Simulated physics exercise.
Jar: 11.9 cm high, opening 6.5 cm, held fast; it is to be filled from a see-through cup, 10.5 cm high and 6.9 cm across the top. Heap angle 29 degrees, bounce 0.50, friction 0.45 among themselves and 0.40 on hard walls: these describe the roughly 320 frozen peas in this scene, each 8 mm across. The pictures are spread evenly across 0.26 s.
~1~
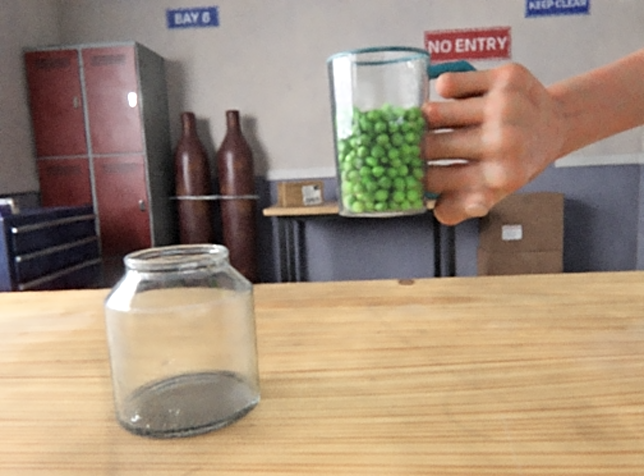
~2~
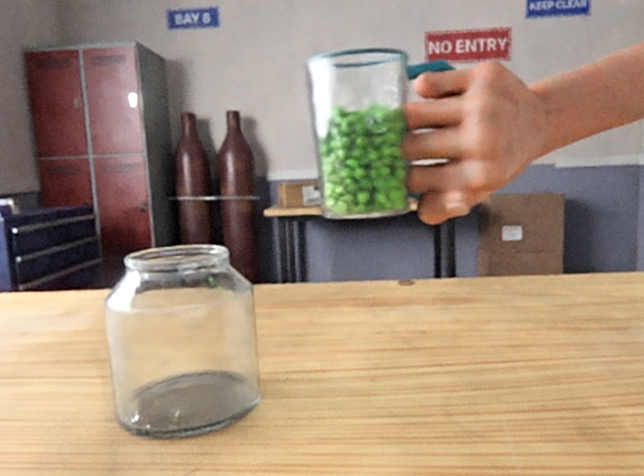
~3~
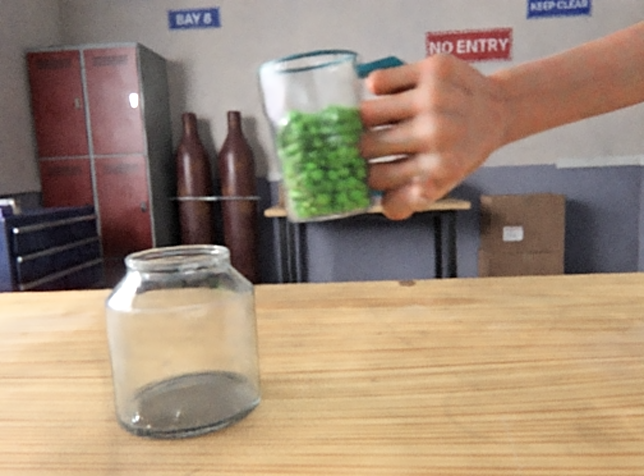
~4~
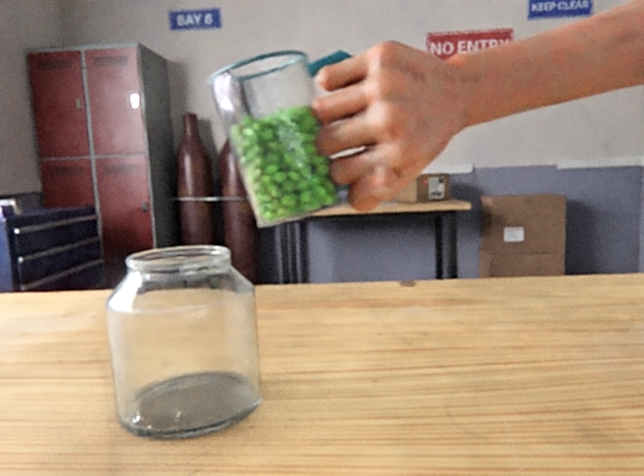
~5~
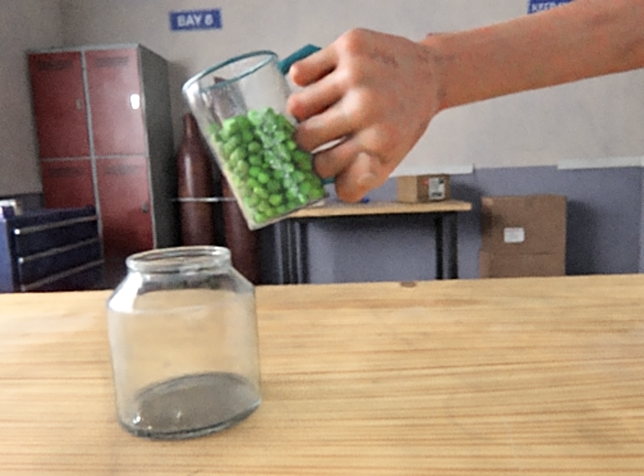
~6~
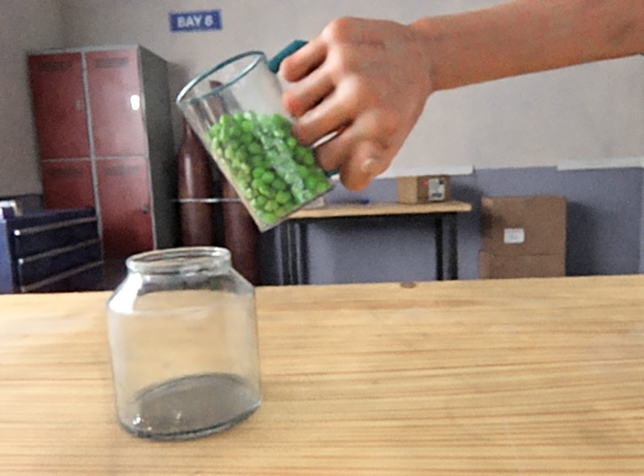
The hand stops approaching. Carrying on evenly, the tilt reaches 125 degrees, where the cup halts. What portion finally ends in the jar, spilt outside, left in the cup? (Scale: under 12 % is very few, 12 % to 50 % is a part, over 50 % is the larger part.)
Jar the larger part, spilt very few, still above very few.
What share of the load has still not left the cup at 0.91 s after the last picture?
10 per cent.
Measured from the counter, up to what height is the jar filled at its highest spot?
Roughly 4.5 cm.
Then, 0.35 s after the last picture, tilt 76 degrees; the cup holds 100 %, the jar 0 %.
Then, 0.57 s after the last picture, tilt 107 degrees; the cup holds 100 %, the jar 0 %.
Then, 0.91 s after the last picture, tilt 125 degrees; the cup holds 10 %, the jar 80 %.
In the end, jar 100 %, spilt 0 %, still above 0 %.
